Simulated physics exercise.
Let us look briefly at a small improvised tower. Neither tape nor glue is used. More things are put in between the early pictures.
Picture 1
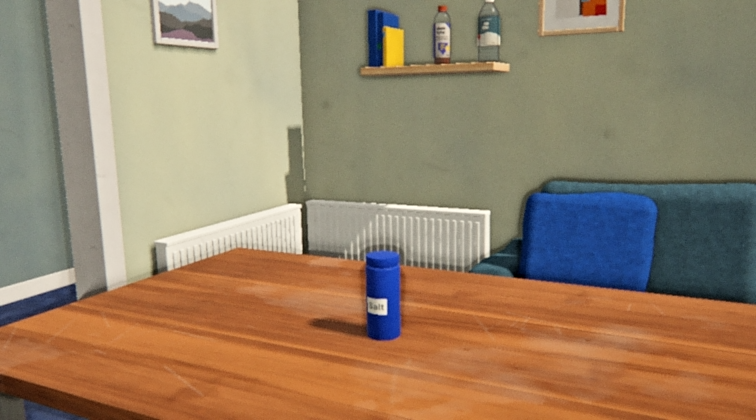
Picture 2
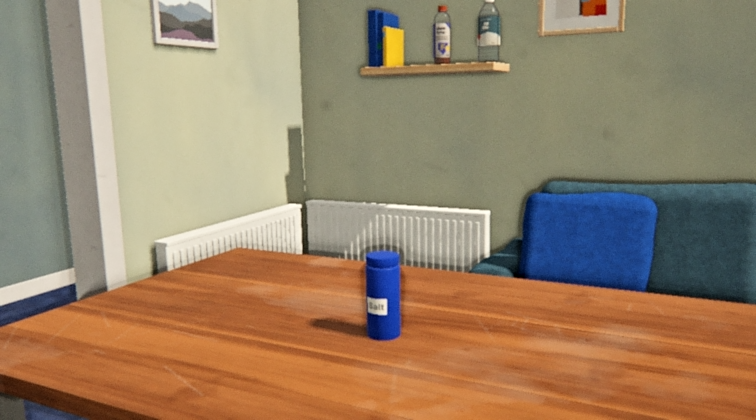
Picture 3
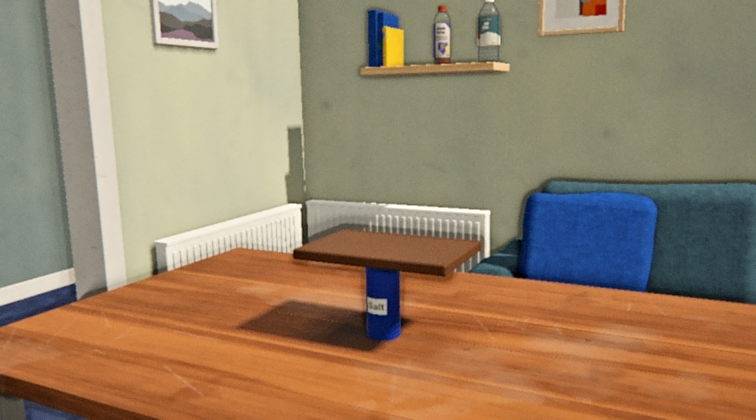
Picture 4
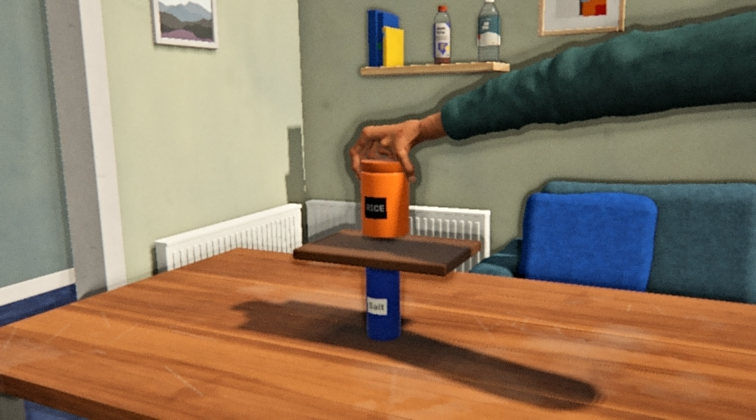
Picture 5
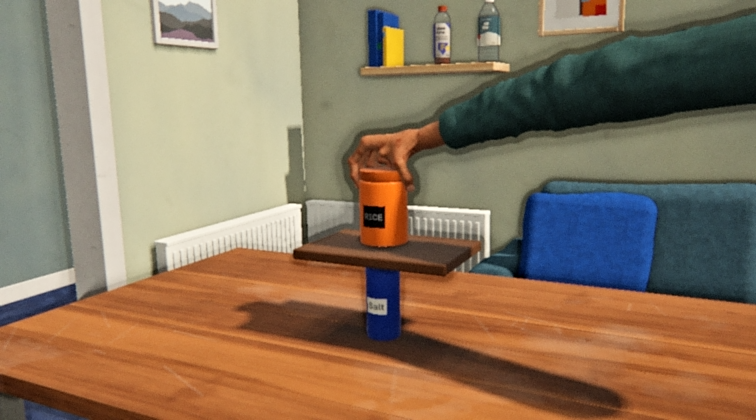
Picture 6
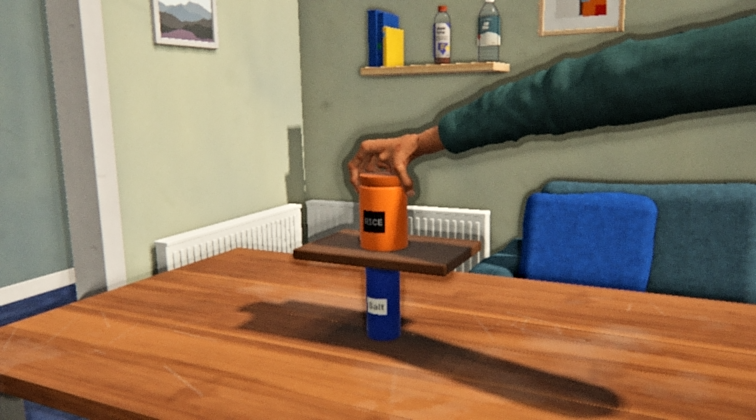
A brown board appears on a blue salt jar, and a hand lowers an orange jar onto it.
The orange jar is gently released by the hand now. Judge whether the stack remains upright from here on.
The stack stays intact.
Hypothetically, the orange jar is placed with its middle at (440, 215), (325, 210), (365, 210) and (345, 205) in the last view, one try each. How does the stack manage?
Topples, topples, stands firm, topples.
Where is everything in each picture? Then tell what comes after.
In the first picture, the last thing is not in view yet; blue jar (383, 295).
In the second picture, the last thing is not in view yet; blue jar (383, 295).
In the third picture, the last thing is not in view yet; blue jar (383, 295).
The fourth picture shows still above its spot; orange jar (385, 197); blue jar (383, 295).
The fifth picture shows still above its spot; orange jar (384, 206); blue jar (383, 295).
The sixth picture shows set down, still held; orange jar (384, 210); blue jar (383, 295).
Then, 0.30 s on from there, no change.
Then, 0.70 s on from there, orange jar resting near (384, 211).
In the end, all 3 unmoved. At the end, from the last picture's camera, orange jar near (384, 211). The stack stays up.
